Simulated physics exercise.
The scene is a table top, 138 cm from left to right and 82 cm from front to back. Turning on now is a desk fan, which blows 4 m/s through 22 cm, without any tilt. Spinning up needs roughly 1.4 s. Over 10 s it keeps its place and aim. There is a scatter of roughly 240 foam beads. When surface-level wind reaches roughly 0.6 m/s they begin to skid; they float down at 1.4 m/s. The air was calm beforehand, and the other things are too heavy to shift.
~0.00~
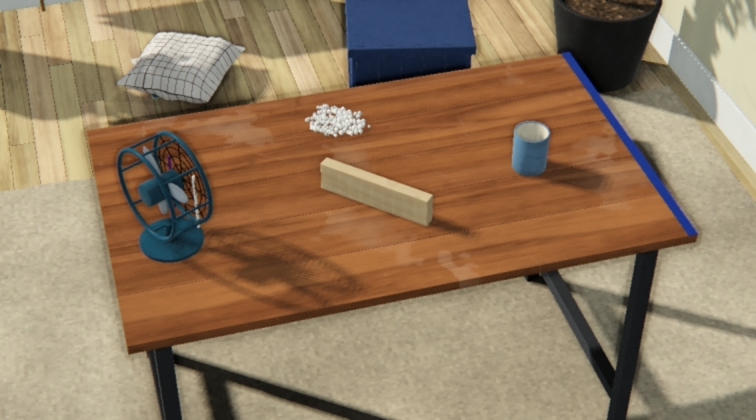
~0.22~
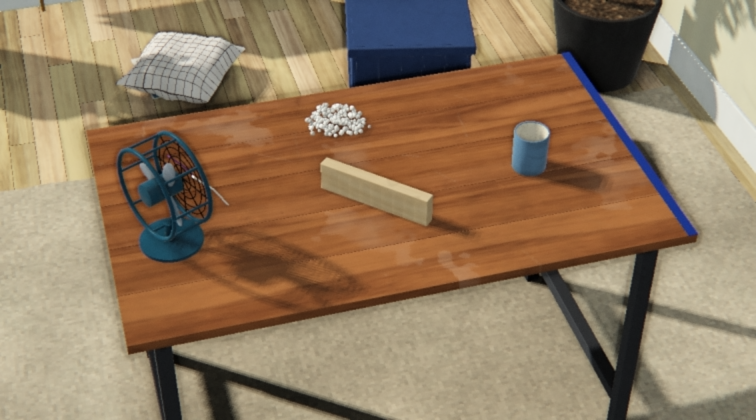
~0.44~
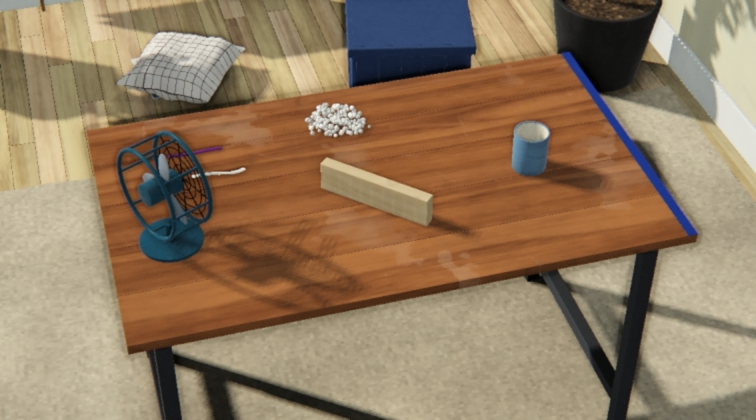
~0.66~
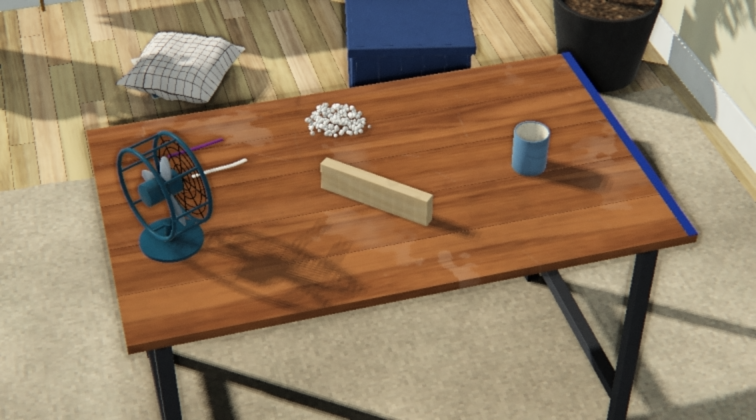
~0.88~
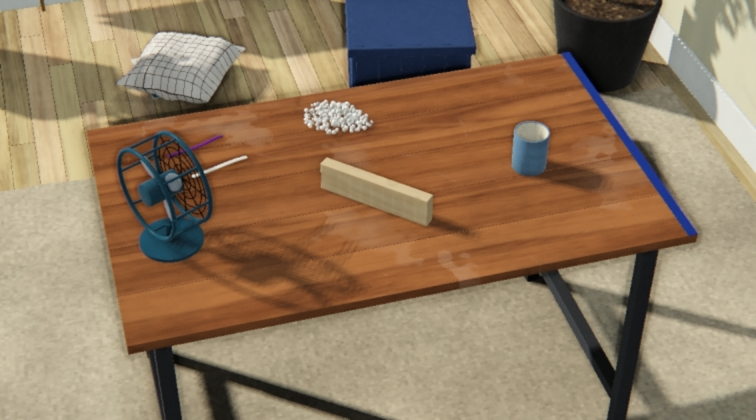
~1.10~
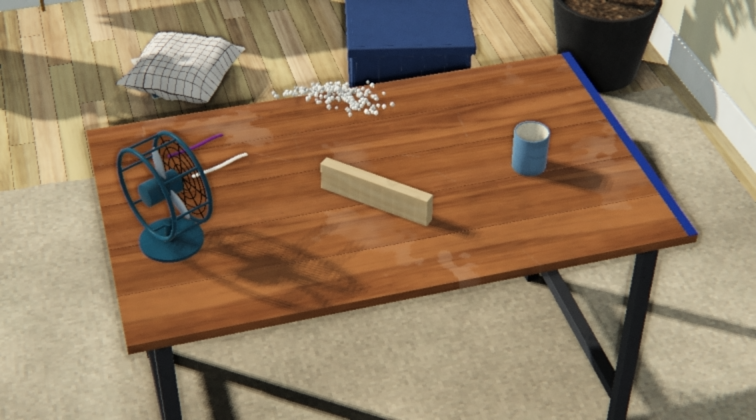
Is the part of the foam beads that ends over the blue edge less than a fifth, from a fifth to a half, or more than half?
It ends up beneath one fifth.
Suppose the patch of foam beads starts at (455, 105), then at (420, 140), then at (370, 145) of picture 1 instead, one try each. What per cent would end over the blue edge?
Try by try: About 50 per cent, 60 per cent and 40 per cent.
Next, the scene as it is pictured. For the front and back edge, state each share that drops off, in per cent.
0 % front, 100 % back.
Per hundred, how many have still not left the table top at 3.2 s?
Around 0 in a hundred.
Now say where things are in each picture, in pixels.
In the first frame, the middle of the foam beads is near (335, 122), none has stirred yet and the mouth of the desk fan is at (164, 186).
In the second frame, the middle of the foam beads is near (335, 119), none has stirred yet and the blue edge is centred on (628, 135).
In the third frame, the middle of the foam beads is near (335, 119), none has stirred yet, the top of a board is at (376, 179) and the top of a mug is at (532, 132).
In the fourth frame, the middle of the foam beads is near (335, 119) and none has stirred yet.
In the fifth frame, the middle of the foam beads is near (339, 116), the farthest in sight from the desk fan is at (346, 105) and about 35 % have left their places.
In the sixth frame, the middle of the foam beads is near (338, 91), the farthest in sight from the desk fan is at (368, 83) and all have left their places.
After 2.0 s, 0 % are on the move or not yet settled, 0 % are over the blue edge.
After 3.2 s, 0 % are on the move or not yet settled, 0 % are over the blue edge.
After 5.5 s, 0 % are on the move or not yet settled, 0 % are over the blue edge.
After 10.0 s, at the end, 0 % are over the blue edge.
